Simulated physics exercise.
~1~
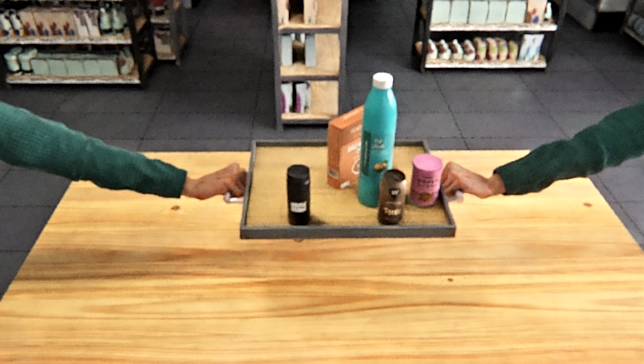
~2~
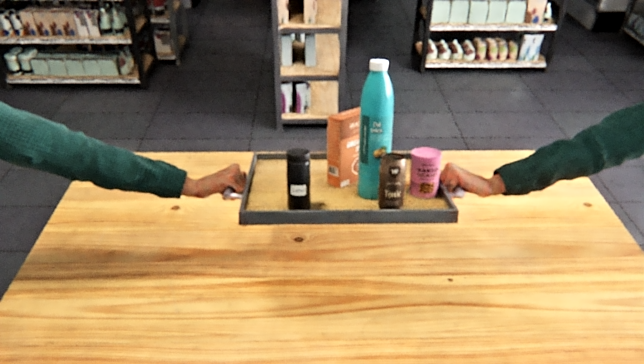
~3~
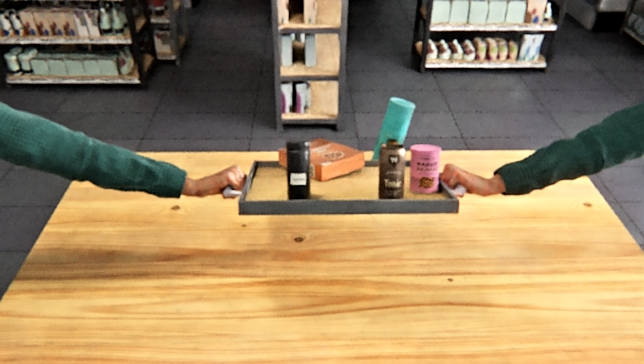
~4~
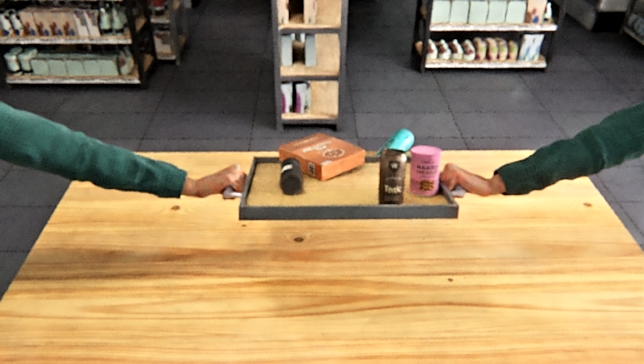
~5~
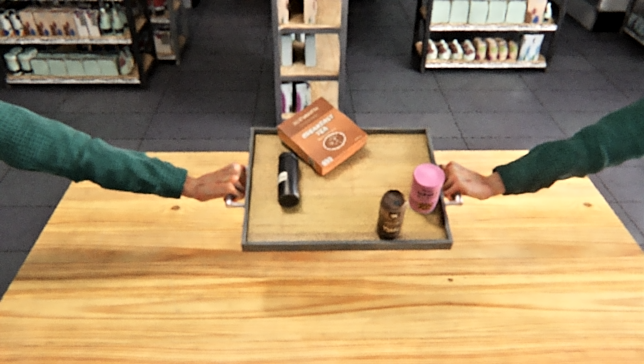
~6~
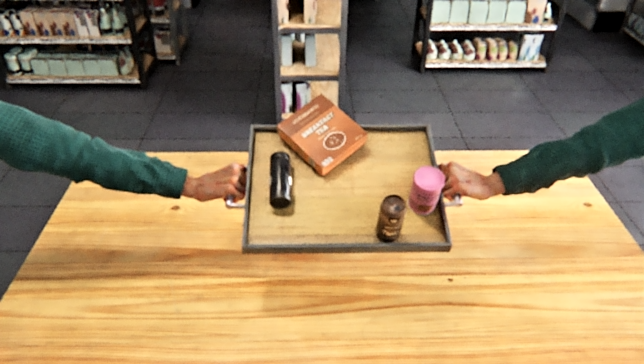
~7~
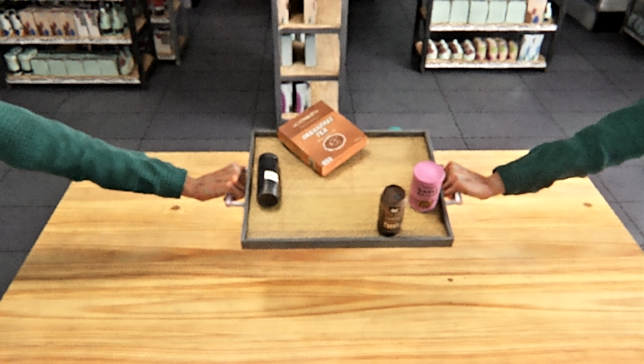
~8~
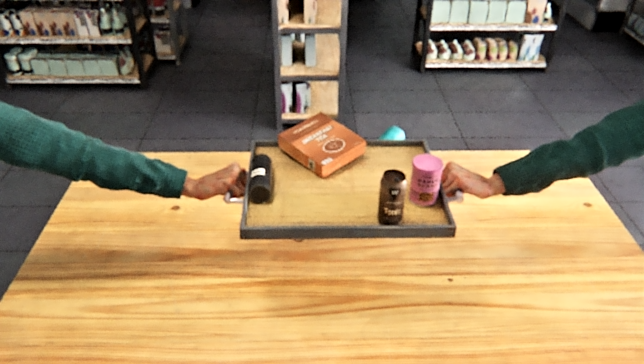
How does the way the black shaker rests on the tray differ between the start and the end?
At the start the black shaker stands upright on the tray, but by the end it is lying on its side near the left edge.
